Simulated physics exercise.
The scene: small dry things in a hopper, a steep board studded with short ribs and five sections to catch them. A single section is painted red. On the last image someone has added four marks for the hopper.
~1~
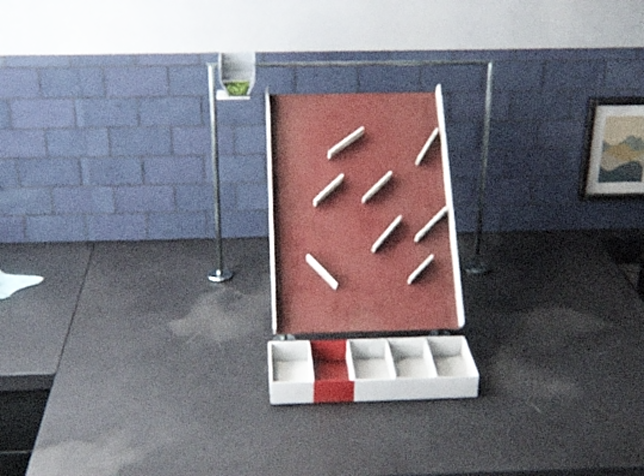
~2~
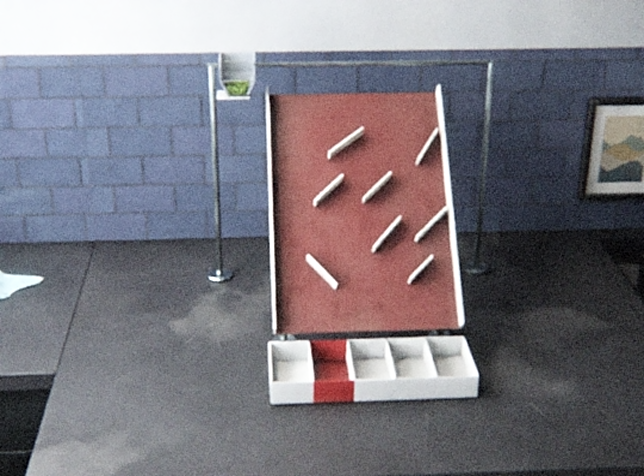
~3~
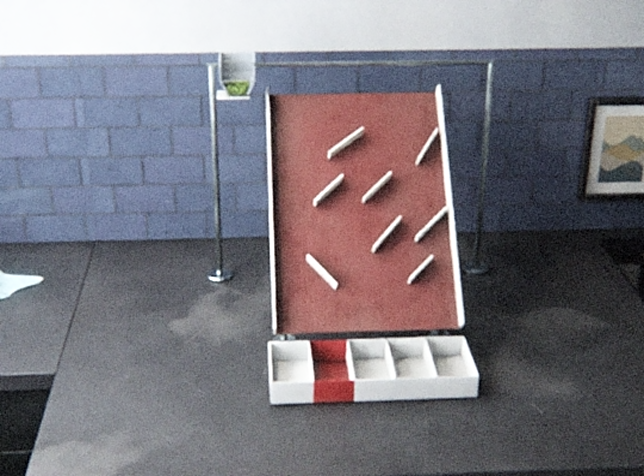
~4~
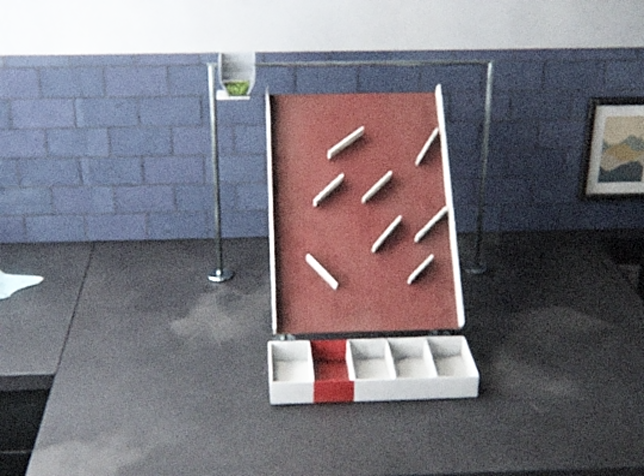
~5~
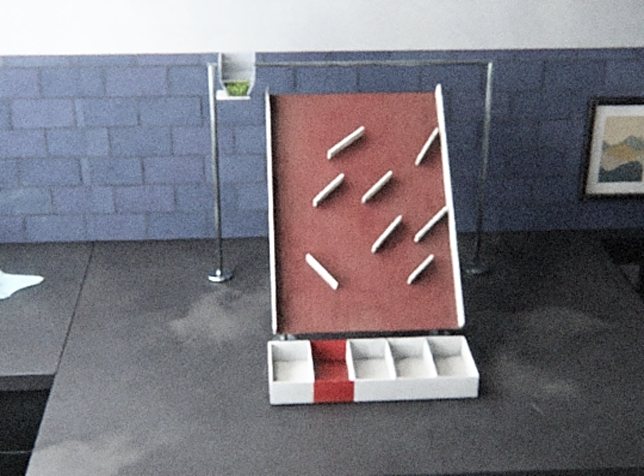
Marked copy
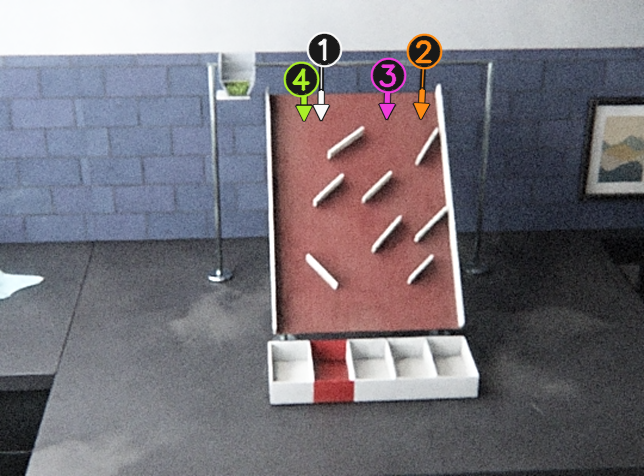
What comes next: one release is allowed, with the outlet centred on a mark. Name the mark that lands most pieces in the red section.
2.
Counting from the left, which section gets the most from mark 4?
It is the first one.
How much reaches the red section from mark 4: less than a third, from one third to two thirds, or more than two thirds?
Less than a third.
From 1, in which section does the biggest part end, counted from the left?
The first from the left.
On the marked copy, mark 1 meets the board at (321, 114); mark 2 meets the board at (421, 113); mark 3 meets the board at (386, 113); mark 4 meets the board at (304, 115).
With 1, a stray few in the red section, nearly all in other sections, a stray few outside the box.
With 2, about two thirds in the red section, about a third in other sections, a stray few outside the box.
With 3, a small part in the red section, nearly all in other sections.
With 4, none in the red section, nearly all in other sections, a small part outside the box.
